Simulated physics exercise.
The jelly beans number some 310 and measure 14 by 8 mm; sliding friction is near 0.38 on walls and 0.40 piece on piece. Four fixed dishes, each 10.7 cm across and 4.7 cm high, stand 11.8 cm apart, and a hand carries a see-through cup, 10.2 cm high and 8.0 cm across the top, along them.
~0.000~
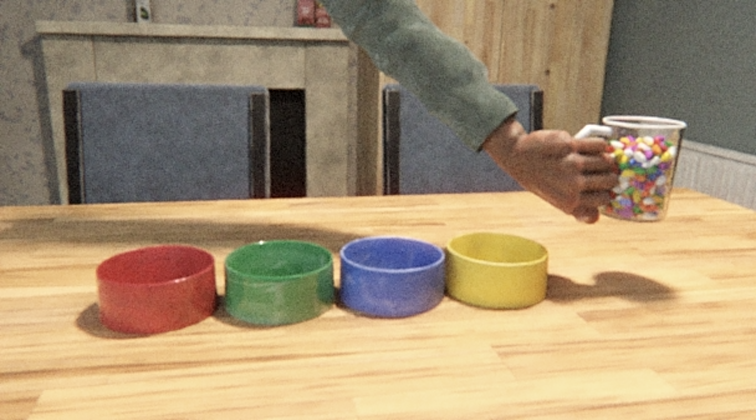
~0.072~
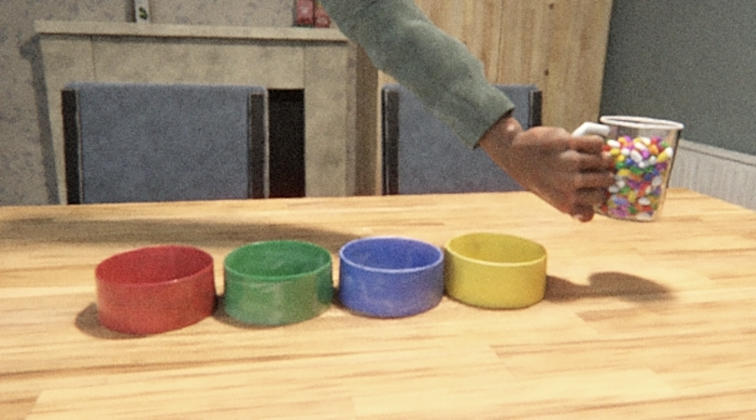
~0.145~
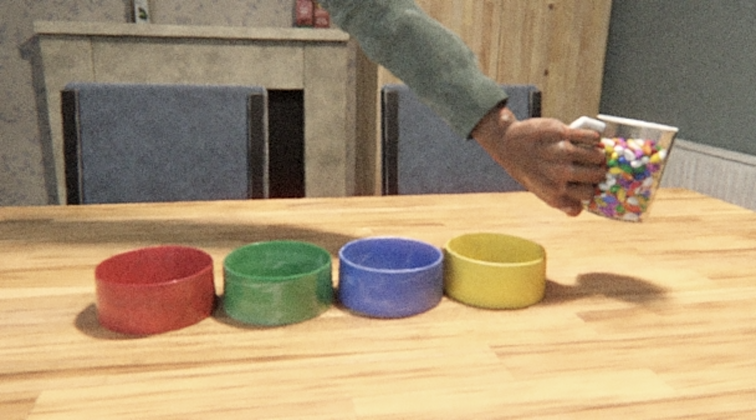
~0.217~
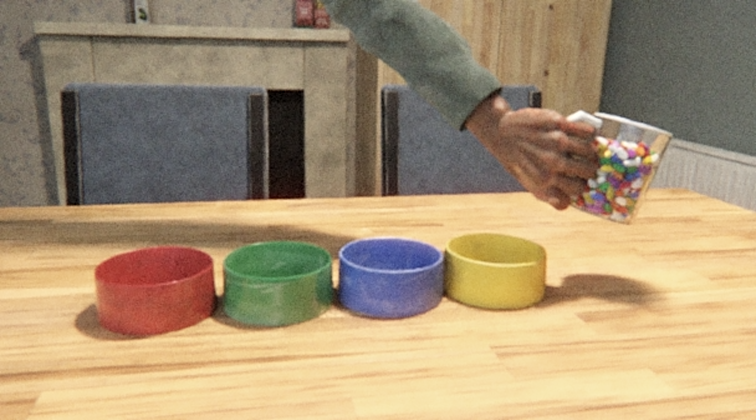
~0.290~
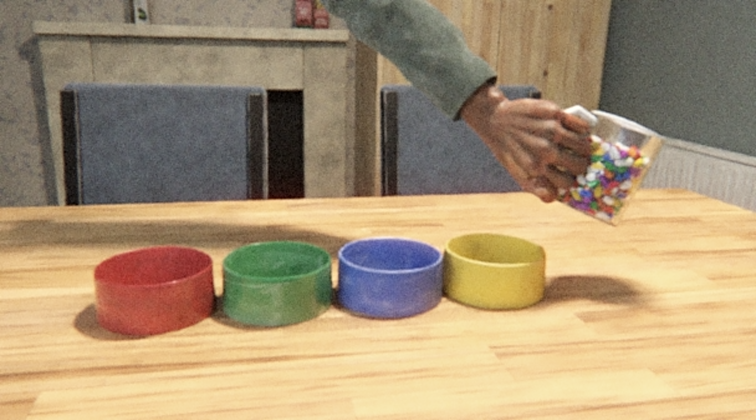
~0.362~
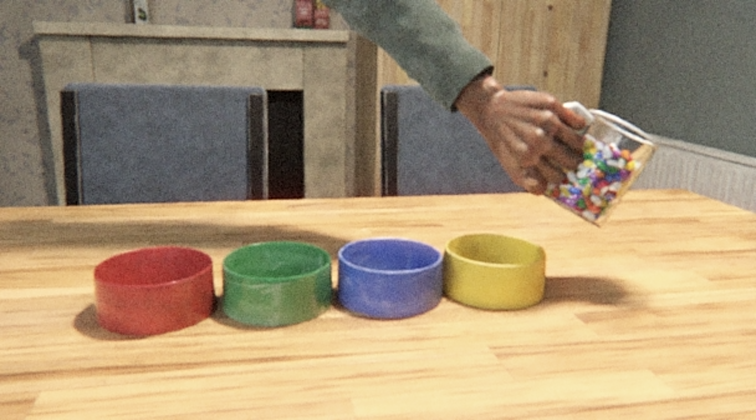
On a wooden table, red, green, blue and yellow dishes sit in a row while a hand holds a clear cup of colourful jelly beans to their right. The hand moves the cup slightly left, gradually tilting its rim to the right, as the beans stay inside and the dishes remain still.
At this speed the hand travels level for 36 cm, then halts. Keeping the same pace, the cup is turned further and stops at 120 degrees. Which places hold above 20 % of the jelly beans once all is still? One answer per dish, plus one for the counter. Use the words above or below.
Red - below; blue - below; green - below; yellow - above; counter - below.
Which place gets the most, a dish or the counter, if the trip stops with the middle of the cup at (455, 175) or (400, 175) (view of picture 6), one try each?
Most lands at yellow on the first run and at yellow on the second.
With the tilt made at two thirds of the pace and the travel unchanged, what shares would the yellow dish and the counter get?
In the yellow dish 20; on the counter 10.
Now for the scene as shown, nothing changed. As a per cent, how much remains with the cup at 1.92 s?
Roughly 0 percent.
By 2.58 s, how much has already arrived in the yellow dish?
It works out to some 95 per cent.
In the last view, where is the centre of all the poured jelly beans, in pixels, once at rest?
In the last view, approximately (493, 268).
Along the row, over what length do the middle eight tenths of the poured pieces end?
Roughly 7 centimetres.
After 1.29 s, tilt 118 degrees; cup holds 70 %, yellow 25 %.
Then, at 1.92 s, tilt 120 degrees; cup holds 0 %, yellow 95 %.
After 2.58 s, tilt 120 degrees; cup holds 0 %, yellow 95 %.
By 2.9 s all is still; red 0 %, blue 0 %, green 0 %, yellow 95 %, counter 5 %.
